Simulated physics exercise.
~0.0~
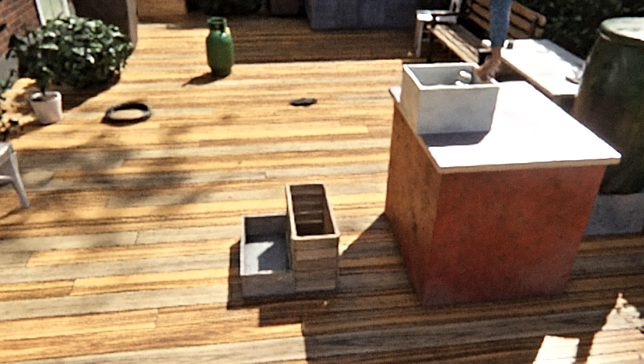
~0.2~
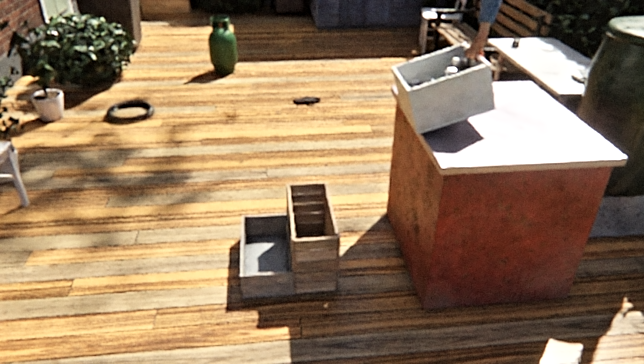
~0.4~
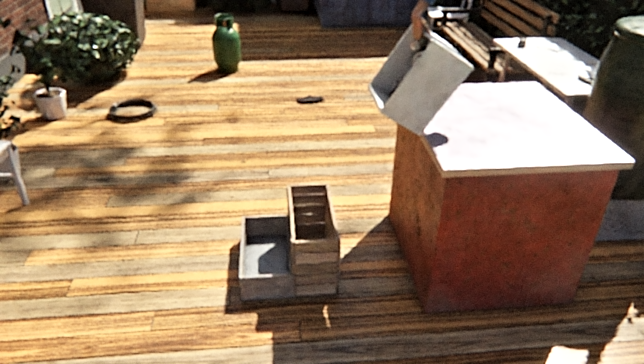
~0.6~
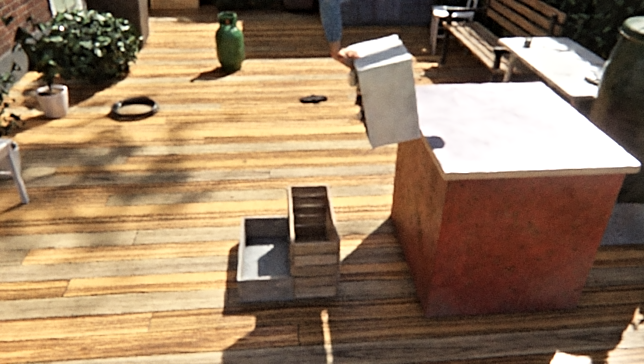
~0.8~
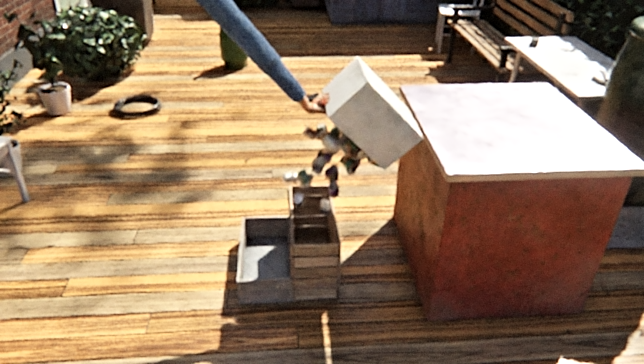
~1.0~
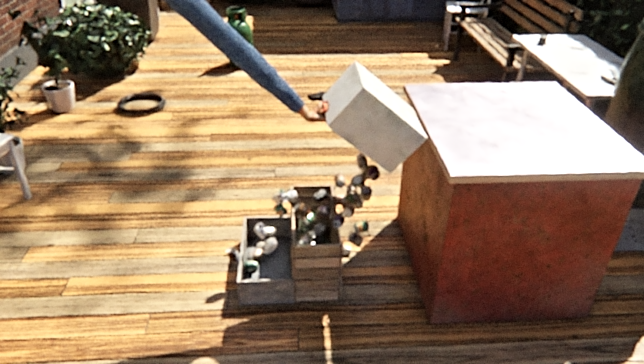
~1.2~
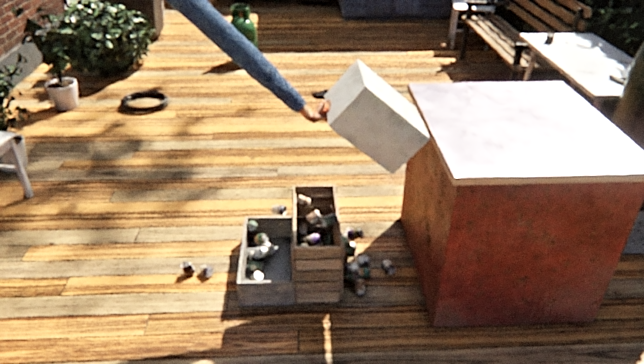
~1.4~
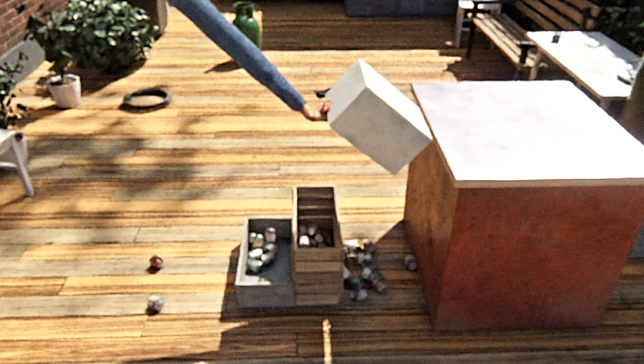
A white tote of small cans sits on a red block with a white top, on a sunlit wooden deck seen from above, with plants and a green canister behind. Lower and to the left stand an empty wooden trough and a shallower grey tub. A hand tilts the tote, then swings it left over the block's edge until it tips past upright. The cans tumble out in a stream, dropping into both containers and onto the boards. The emptied tote stays tipped, with many cans in the containers, a cluster between trough and block, and two lying left of the tub.
